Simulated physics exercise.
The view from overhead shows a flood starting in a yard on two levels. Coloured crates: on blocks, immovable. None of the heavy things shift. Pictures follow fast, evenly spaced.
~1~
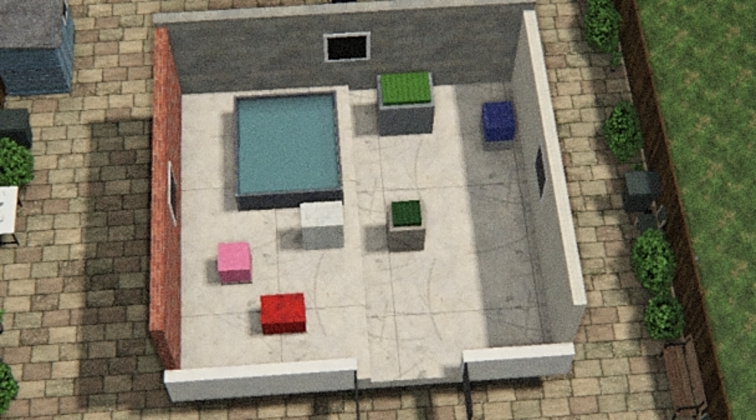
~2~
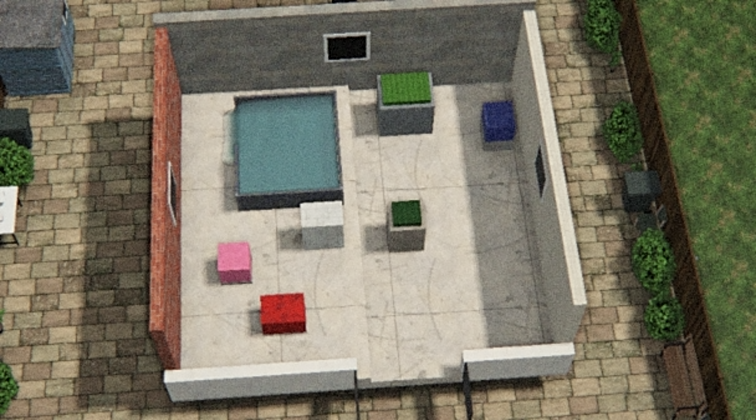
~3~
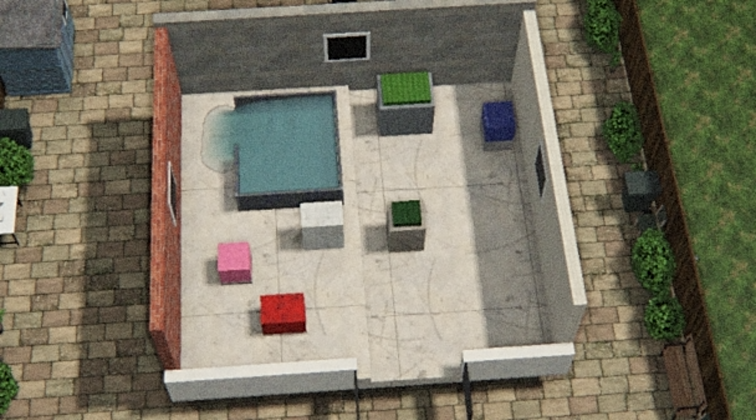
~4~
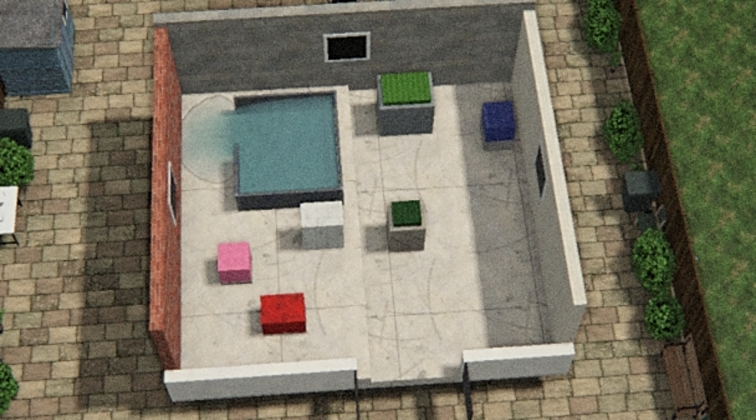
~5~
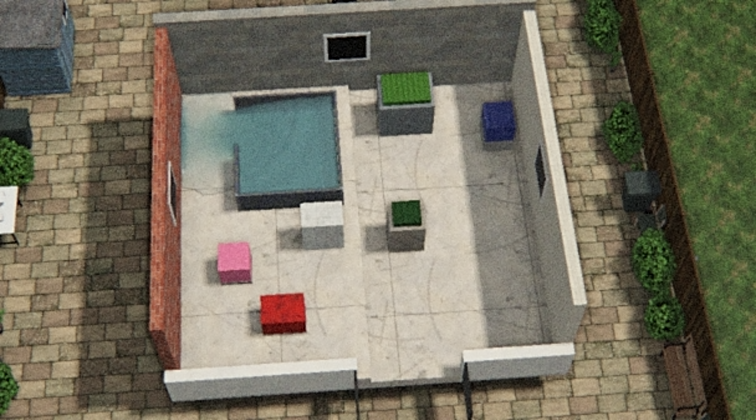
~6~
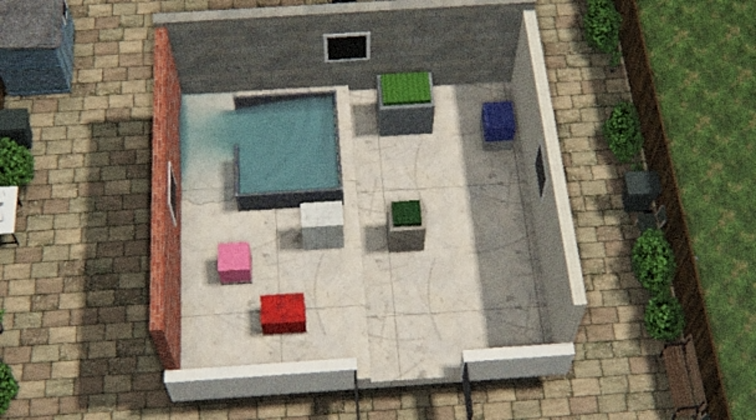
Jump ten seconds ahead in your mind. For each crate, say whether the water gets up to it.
Blue crate: Remains dry; pink crate: Becomes wet; red crate: Becomes wet.
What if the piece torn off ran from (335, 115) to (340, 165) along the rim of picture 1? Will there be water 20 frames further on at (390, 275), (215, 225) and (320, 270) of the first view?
Those three come out moisture-free, moisture-free and moisture-free, one after another.
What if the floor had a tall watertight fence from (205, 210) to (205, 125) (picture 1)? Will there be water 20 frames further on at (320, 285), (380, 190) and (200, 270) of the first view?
As listed: Covered, clear, awash.
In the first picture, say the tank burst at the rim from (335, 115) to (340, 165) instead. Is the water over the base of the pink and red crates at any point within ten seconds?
First the pink crate: It is left alone; then the red crate: It is left alone.
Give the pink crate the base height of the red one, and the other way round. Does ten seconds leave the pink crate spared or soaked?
Then: The pink crate is reached.
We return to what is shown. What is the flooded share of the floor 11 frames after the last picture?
My guess is around 20 in a hundred.
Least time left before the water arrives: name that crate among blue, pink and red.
It's the pink one.
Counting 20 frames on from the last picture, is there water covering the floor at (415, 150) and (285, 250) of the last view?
Unflooded; swamped.
A moment on, water covers 10 % of the floor; the blue crate not reached, the pink crate not reached, the red crate not reached.
Next, water covers 20 % of the floor; the blue crate not reached, the pink crate water round its plinth, the red crate not reached.
Then, water covers 35 % of the floor; the blue crate not reached, the pink crate water round its plinth, the red crate water round its plinth.
Later, water covers 70 % of the floor; the blue crate water round its plinth, the pink crate water round its plinth, the red crate water round its plinth.
In the end, water covers 95 % of the floor; the blue crate stayed above the water, the pink crate was topped, the red crate was topped.
